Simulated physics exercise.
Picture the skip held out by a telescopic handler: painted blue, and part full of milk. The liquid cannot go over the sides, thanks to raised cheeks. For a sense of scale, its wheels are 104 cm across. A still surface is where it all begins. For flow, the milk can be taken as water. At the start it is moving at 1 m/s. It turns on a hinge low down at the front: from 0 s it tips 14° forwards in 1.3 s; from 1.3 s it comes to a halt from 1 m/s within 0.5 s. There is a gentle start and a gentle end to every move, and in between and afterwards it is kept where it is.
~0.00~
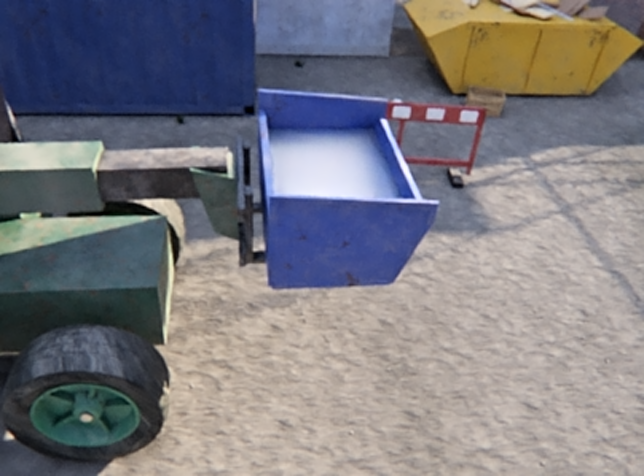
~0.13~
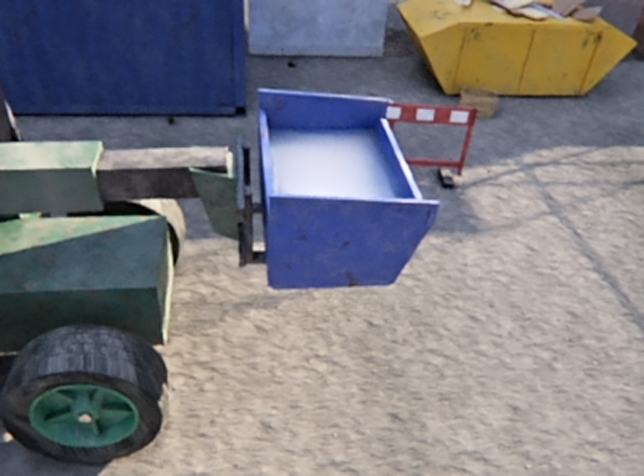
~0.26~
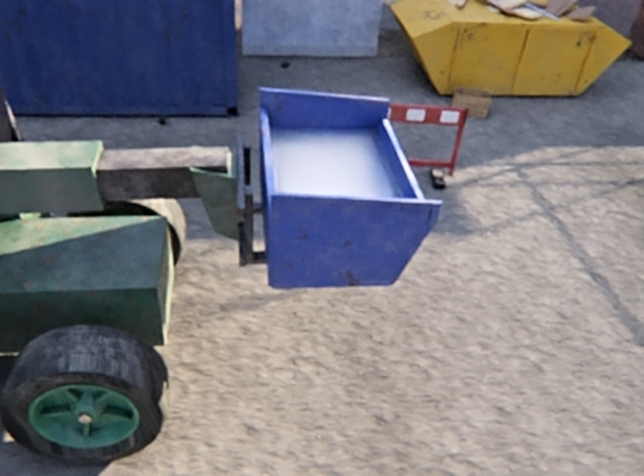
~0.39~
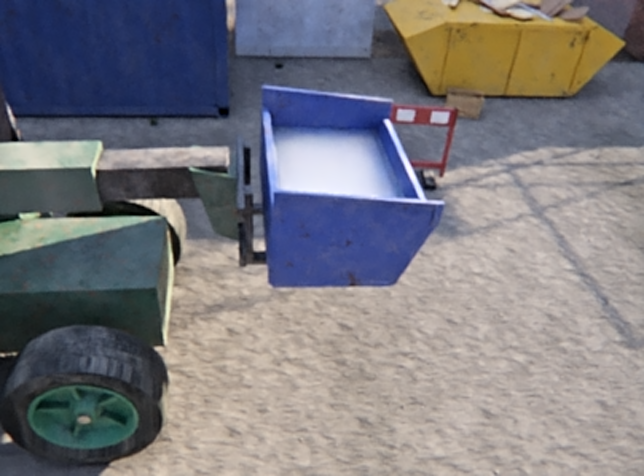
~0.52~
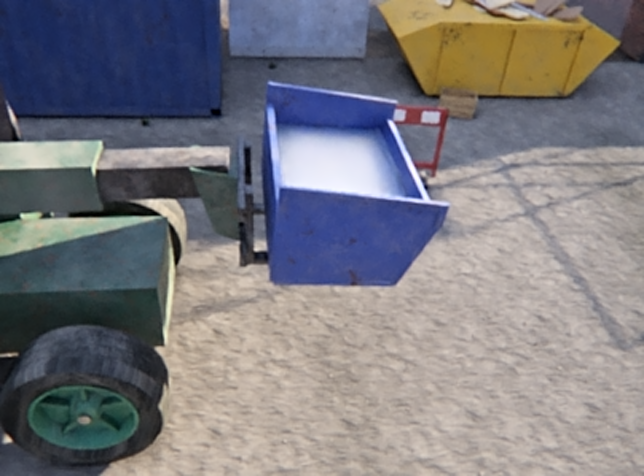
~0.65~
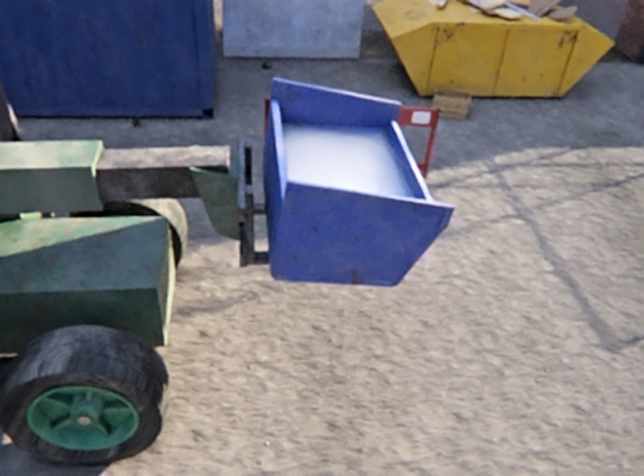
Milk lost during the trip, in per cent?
22 %.
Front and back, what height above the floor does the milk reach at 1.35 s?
About 44 cm at the front, 22 cm at the back.
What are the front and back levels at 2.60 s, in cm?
Some 32 cm in front and some 30 cm behind.
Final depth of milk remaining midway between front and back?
I'd say some 26 cm at the middle.
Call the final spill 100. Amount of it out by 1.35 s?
Roughly 20 per cent.
Then, 1.35 s in, the skip is at 14° forwards, the surface stands 23 cm at the back and 44 cm at the front; 4 per cent has gone, over the front.
Then, 1.95 s in, the skip is at 14° forwards, the surface stands 15 cm at the back and 45 cm at the front; 15 per cent has gone, over the front.
Then, 2.60 s in, the skip is at 14° forwards, the surface stands 29 cm at the back and 32 cm at the front; 18 per cent has gone, over the front.
Then, 4.68 s in, 22 per cent has gone, over the front, 97 of 436 litres.
